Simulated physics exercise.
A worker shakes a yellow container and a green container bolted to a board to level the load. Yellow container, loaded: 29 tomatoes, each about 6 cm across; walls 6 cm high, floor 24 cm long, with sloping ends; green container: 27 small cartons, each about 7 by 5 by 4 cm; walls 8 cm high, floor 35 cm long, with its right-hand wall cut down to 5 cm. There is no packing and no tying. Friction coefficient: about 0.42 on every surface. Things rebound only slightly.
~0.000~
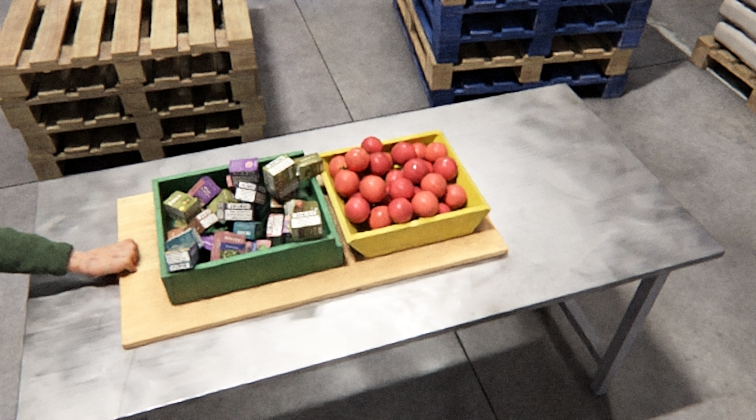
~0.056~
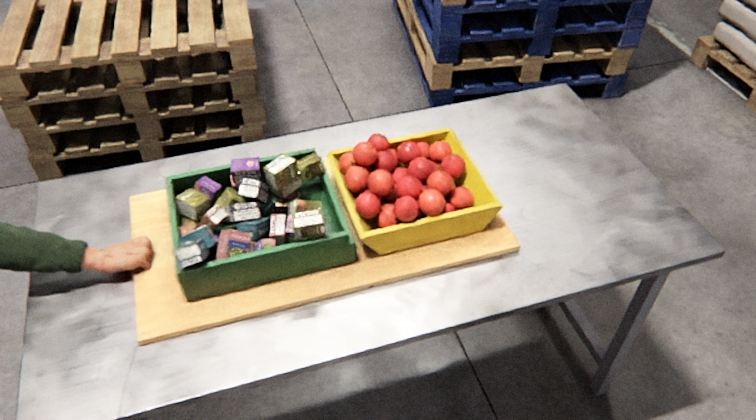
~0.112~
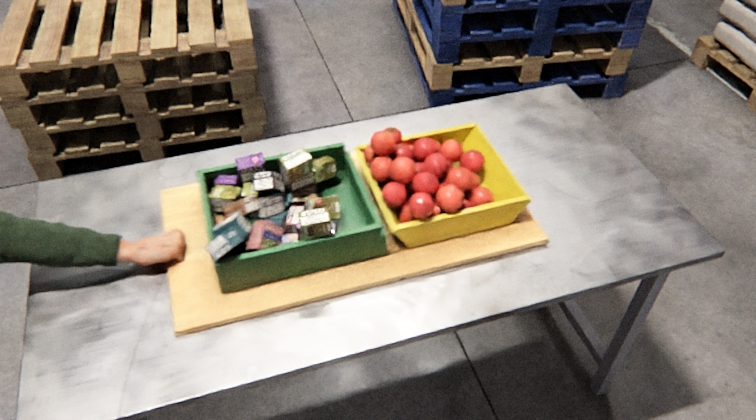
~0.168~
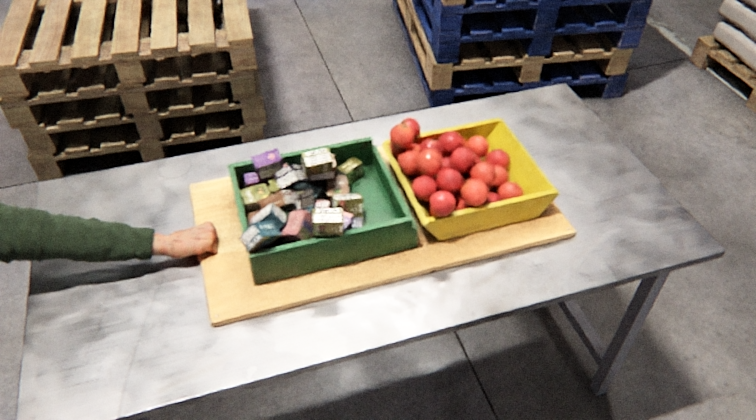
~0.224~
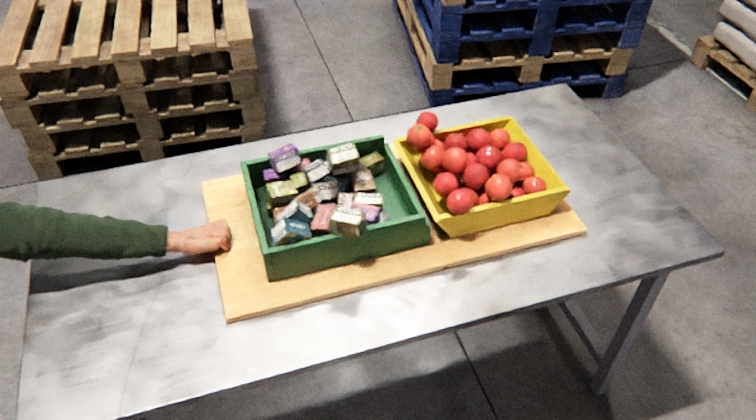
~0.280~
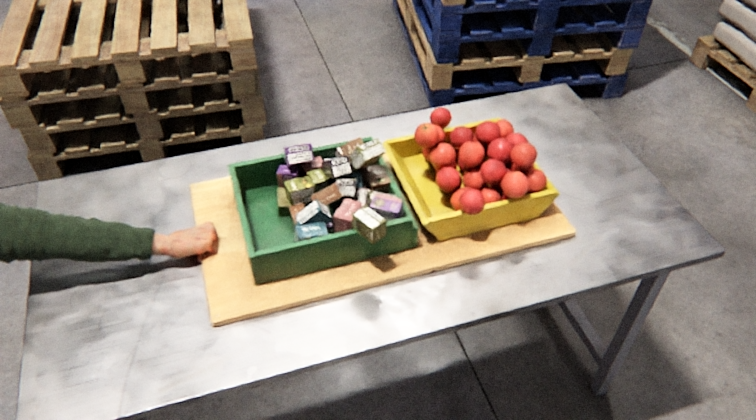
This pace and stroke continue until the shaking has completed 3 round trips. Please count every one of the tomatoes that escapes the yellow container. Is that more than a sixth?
The tally of runaways is higher than a sixth.
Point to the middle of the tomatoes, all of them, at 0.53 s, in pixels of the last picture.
I'd put the middle close to (419, 179).
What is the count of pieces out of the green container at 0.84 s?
Green container: About 10.
After 0.53 s, yellow container 23 in, 6 out and green container 22 in, 5 out.
After 0.84 s, yellow container 17 in, 12 out and green container 17 in, 10 out.
After 1.28 s, yellow container 14 in, 15 out and green container 18 in, 9 out.
Final count (at 1.85 s), yellow container 14 in, 15 out and green container 18 in, 9 out. Asked share, 15 of 29, 52 per cent.
